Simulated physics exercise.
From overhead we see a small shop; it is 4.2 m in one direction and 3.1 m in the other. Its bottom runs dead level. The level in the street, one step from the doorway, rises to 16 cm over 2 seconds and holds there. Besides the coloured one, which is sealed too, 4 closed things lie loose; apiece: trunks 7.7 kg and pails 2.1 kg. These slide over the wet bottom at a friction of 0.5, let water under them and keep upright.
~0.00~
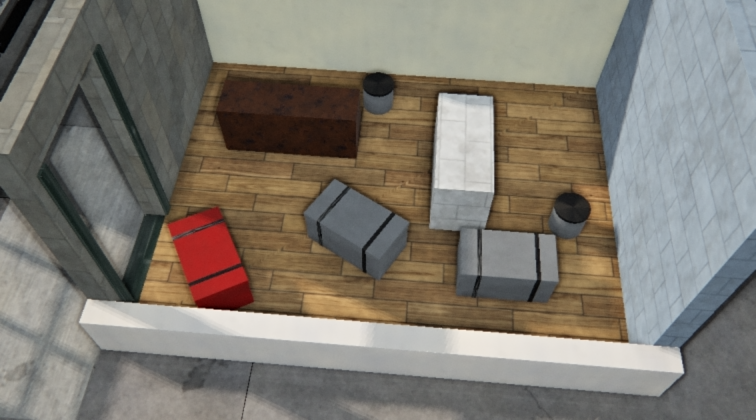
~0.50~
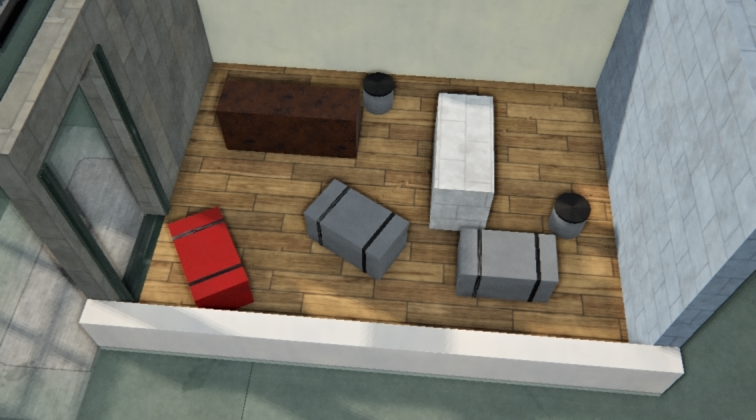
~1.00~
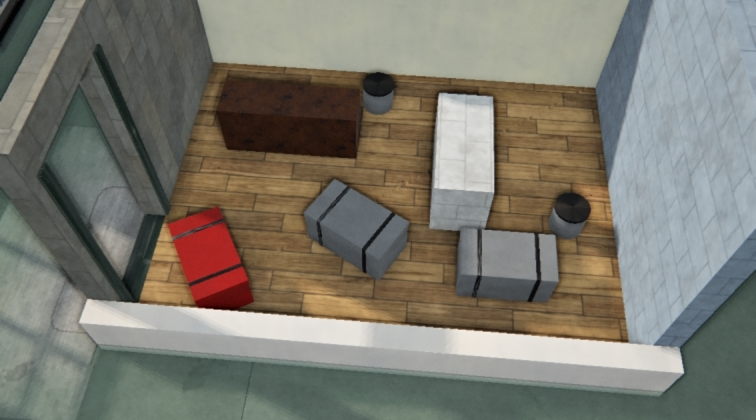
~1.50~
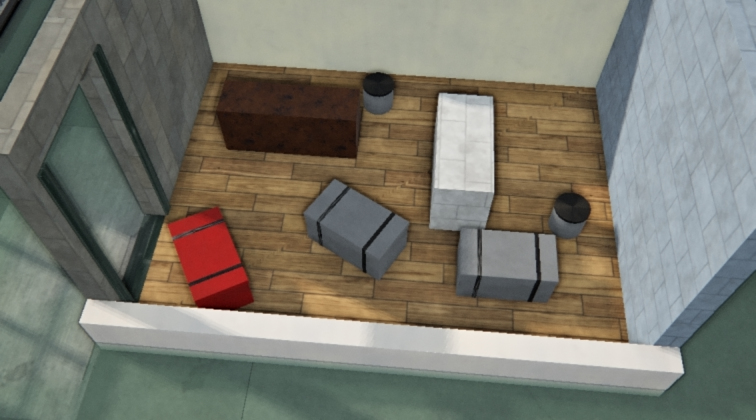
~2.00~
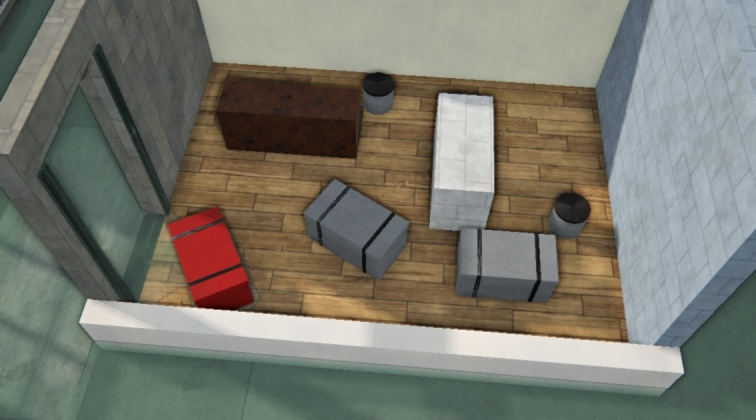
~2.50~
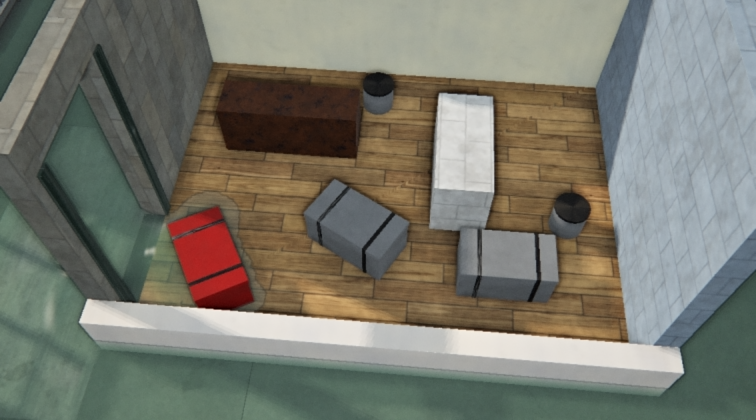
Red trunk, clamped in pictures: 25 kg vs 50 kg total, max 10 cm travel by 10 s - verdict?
Neither.
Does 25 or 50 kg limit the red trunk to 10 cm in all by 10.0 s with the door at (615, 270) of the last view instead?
So only the heavy mass does it.
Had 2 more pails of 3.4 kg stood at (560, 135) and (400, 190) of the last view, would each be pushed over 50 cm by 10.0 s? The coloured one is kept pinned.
Result, in order - falls shy; exceeds it.
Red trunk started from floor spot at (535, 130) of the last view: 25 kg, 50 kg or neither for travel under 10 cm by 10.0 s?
Short answer: Heavier load only.
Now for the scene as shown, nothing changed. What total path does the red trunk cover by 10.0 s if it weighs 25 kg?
About 140 cm altogether.
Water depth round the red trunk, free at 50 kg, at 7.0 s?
Depth: Approx. 7 cm.
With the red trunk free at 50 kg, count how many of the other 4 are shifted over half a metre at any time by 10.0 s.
Count: 2.
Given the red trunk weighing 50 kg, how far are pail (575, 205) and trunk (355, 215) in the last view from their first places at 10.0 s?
Respectively 30 and 40 cm.
After 3.5 s the red trunk would be 71 cm from its start with 25 kg and 17 cm from its start with 50 kg; 8 cm of water round it then.
After 4.5 s the red trunk would be 120 cm from its start with 25 kg and 34 cm from its start with 50 kg; 6 cm of water round it then.
After 7.0 s the red trunk would be 126 cm from its start with 25 kg and 34 cm from its start with 50 kg; 7 cm of water round it then.
After 10.0 s the red trunk would be 127 cm from its start with 25 kg and 34 cm from its start with 50 kg; 7 cm of water round it then.
